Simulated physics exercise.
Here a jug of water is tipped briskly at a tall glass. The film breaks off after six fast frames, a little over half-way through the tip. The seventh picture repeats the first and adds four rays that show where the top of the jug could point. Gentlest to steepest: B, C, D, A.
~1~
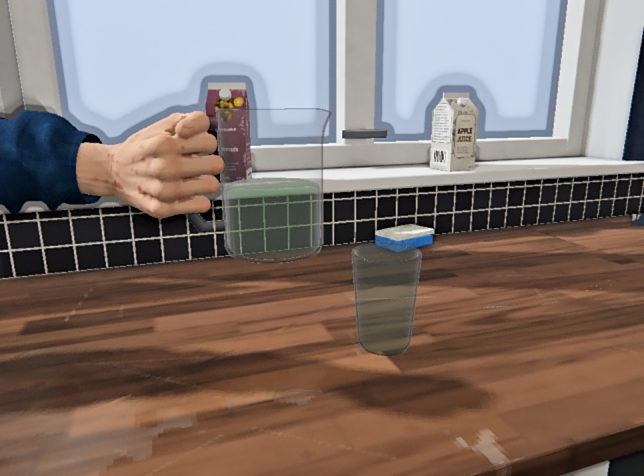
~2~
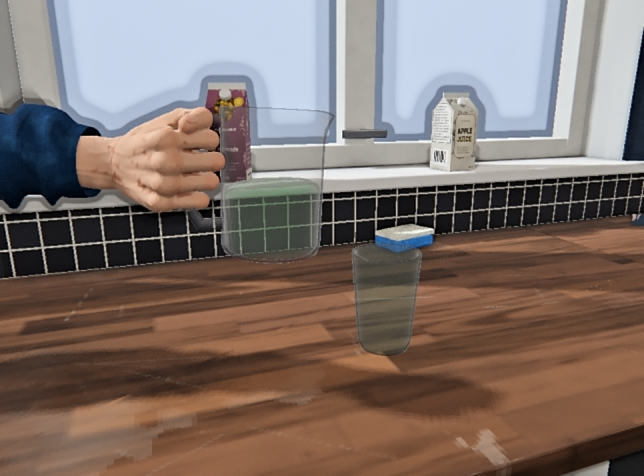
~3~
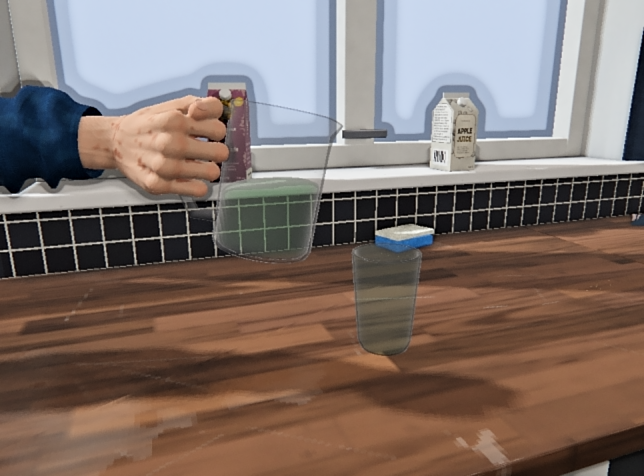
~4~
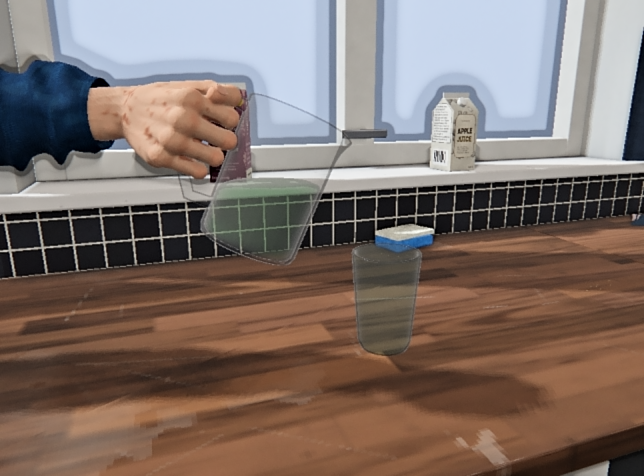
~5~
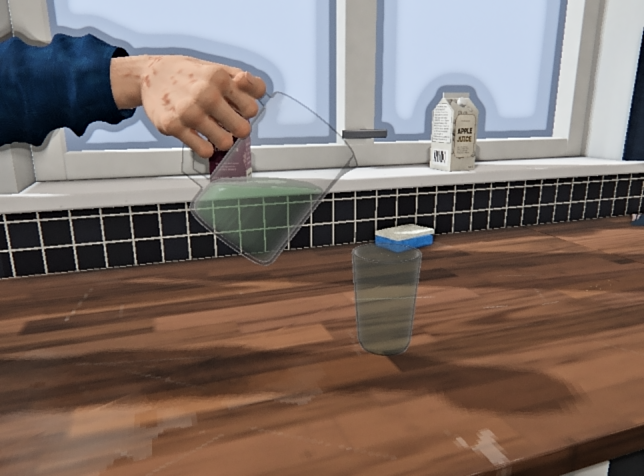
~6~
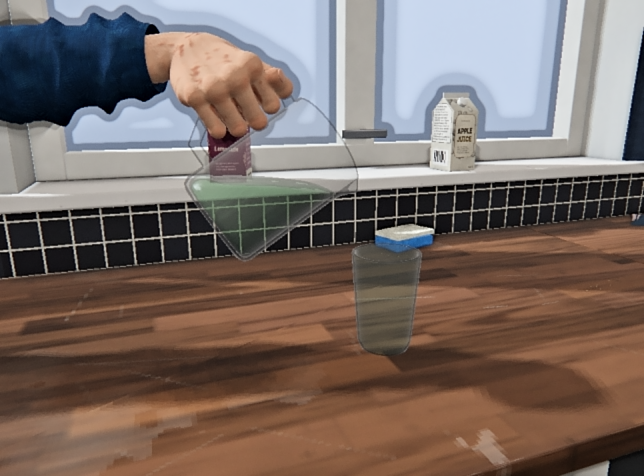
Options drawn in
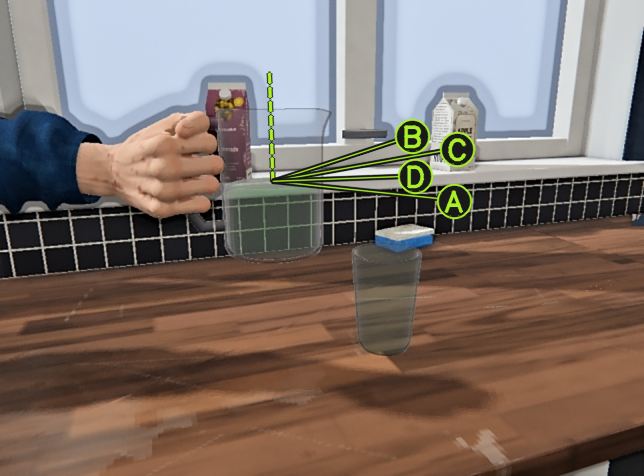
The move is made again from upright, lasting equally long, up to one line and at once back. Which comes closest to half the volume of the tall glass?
B works best here.
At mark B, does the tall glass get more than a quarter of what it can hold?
Yes, clearly.
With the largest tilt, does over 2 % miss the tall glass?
Yes, it does.
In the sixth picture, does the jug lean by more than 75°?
No.
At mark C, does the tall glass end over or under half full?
Over half.
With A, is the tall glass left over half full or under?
Over.
In lime, A at (437, 198); B at (395, 141); C at (440, 151); D at (398, 176).
With A, the tall glass ends with about 84 % of what it can hold; 26 % of the water is spilt.
With B, the tall glass ends with about 49 % of what it can hold.
With C, the tall glass ends with about 74 % of what it can hold.
With D, the tall glass ends with about 92 % of what it can hold; 5 % of the water is spilt.
